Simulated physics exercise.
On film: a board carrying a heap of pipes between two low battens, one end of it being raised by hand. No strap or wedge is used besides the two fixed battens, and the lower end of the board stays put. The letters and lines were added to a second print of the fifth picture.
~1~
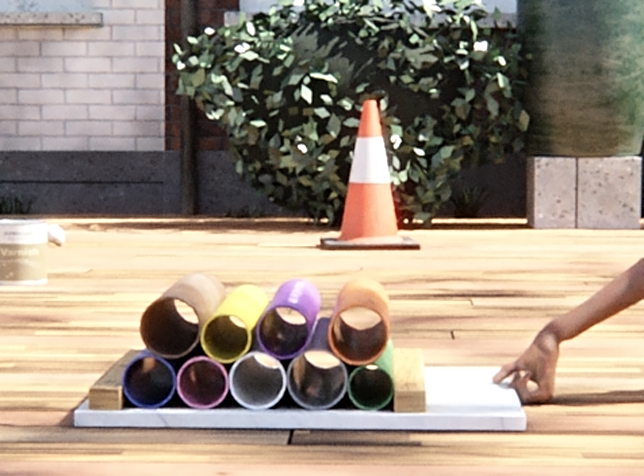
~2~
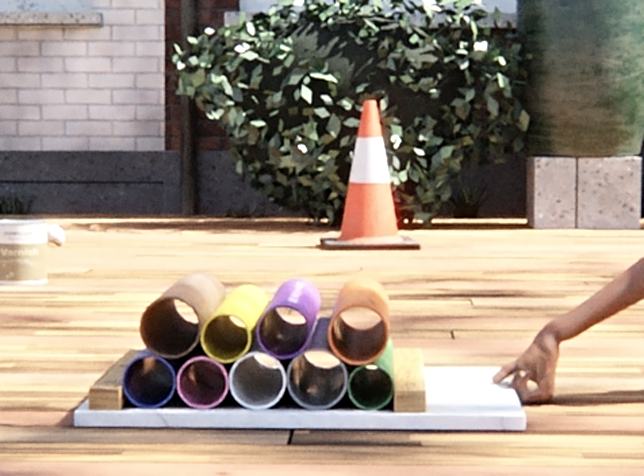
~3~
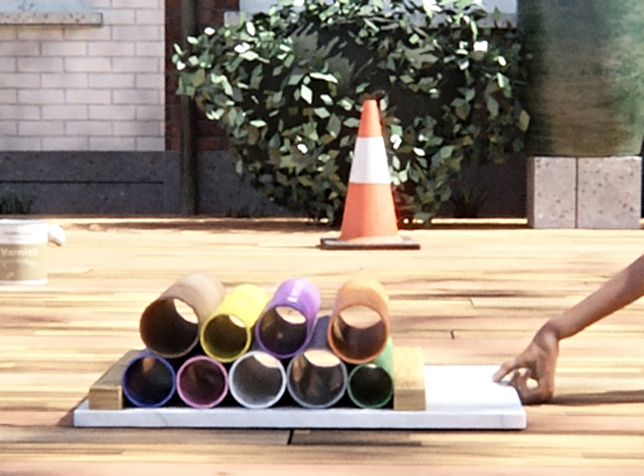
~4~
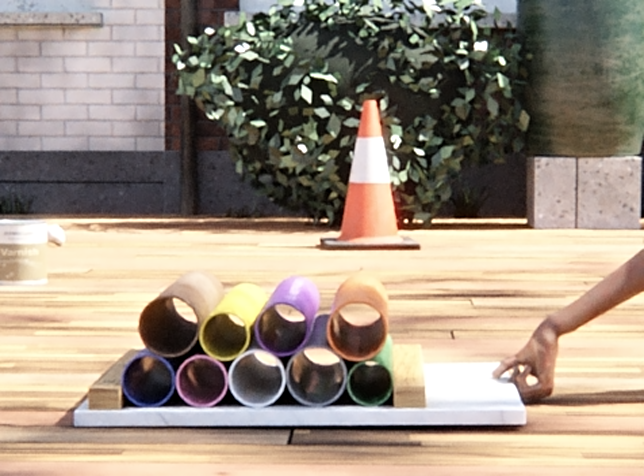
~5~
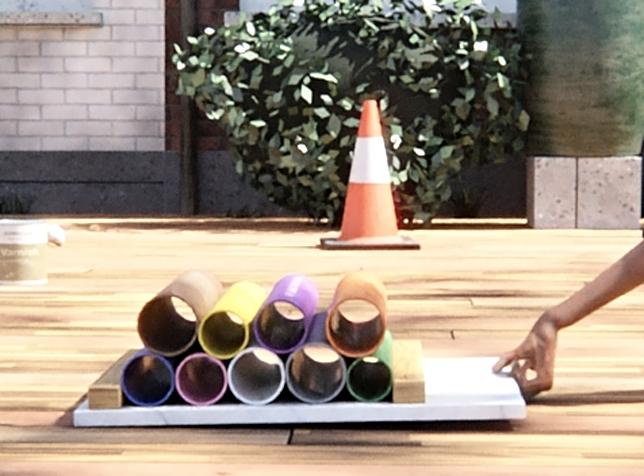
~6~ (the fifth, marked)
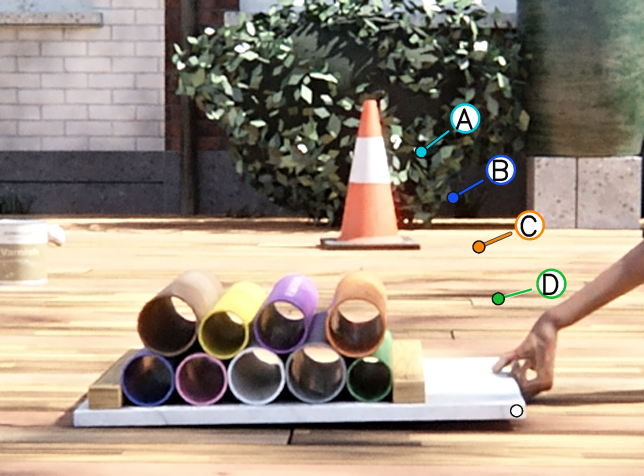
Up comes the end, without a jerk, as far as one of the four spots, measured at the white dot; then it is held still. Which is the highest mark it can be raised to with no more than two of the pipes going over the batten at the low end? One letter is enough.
C is the limit.
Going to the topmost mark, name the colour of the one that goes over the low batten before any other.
It is the brown one.
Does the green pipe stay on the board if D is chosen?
The green pipe: Yes.
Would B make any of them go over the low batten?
Yes, at B.
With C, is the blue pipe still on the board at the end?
Yes.
On the copy, A at (421, 152); B at (453, 198); C at (479, 247); D at (498, 299); the white dot at (516, 411).
On C. First, board at 15°.
Then, board at 23°.
Finally, board at 23°, one over the low batten (brown).
By contrast, A three over the low batten (yellow, purple, brown); B three over the low batten (yellow, purple, brown); D none over the low batten.
